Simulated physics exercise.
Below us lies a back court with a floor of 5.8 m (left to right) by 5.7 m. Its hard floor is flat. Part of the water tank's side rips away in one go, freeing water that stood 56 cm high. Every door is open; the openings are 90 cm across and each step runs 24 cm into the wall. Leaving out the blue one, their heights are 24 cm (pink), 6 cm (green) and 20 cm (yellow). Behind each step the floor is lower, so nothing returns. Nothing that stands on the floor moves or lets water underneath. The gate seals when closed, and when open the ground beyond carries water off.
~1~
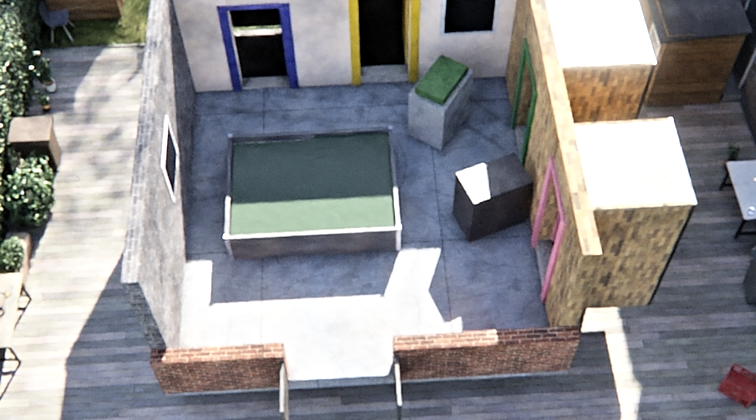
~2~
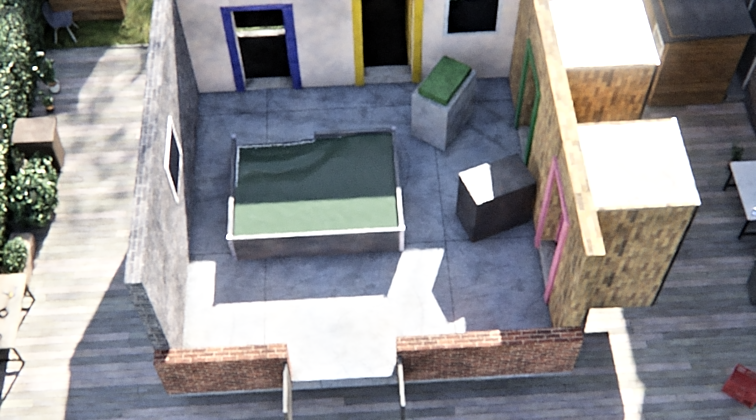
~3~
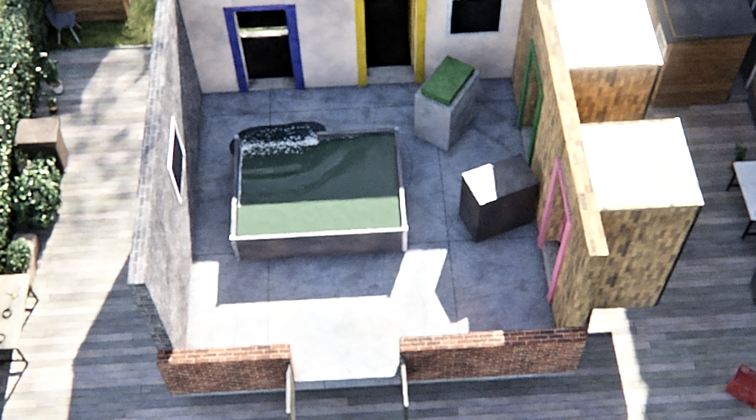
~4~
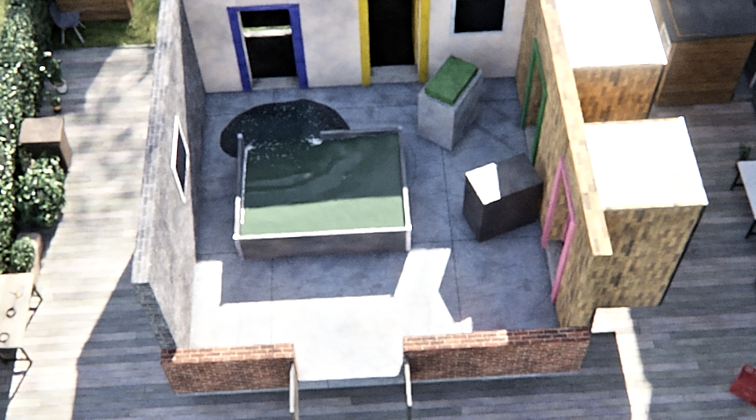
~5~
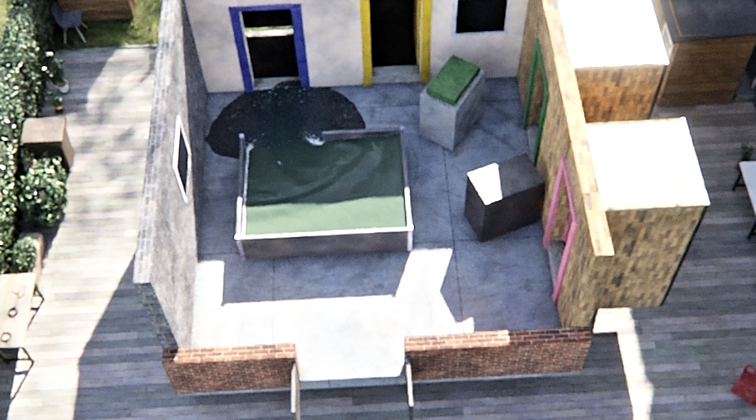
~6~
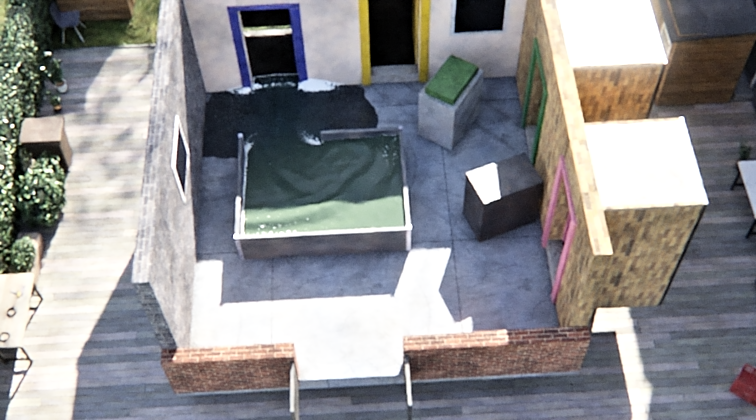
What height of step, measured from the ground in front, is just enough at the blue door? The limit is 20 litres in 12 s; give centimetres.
About 36 cm.
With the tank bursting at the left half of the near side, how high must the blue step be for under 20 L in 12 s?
About 6.0 cm.
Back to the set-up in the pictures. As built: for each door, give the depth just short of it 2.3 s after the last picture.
Depths in cm: Blue 29, pink 0, green 0, yellow 5.
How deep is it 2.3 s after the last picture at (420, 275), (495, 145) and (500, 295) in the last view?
About 0, 0 and 0 cm.
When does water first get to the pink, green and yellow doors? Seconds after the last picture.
Pink 5.0 s, green 2.6 s, yellow 0.4 s.
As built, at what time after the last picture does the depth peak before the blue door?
Near 1.8 s.
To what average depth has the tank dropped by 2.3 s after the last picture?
Some 29 cm.
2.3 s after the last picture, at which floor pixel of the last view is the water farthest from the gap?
At about (515, 80).
Then, 0.7 s after the last picture water covers 15 % of the floor, deepest (38 cm) near (207, 96); 21 cm at the blue door, 148 litres in over its 5 cm step.
Then, 2.3 s after the last picture water covers 35 % of the floor, deepest (30 cm) near (207, 96); 29 cm at the blue door, 530 litres in over its 5 cm step.
Then, 11.3 s after the last picture water covers 100 % of the floor, deepest (11 cm) near (520, 235); 10 cm at the blue door, 1073 litres in over its 5 cm step.
At the blue door as built, the water peaked near 33 cm, 1.7 s after the last picture.
With a step of 29.5 cm, 78 litres would have come in within the 12 s; with 40 cm, 3 litres. So under 20 litres takes about 36 cm.
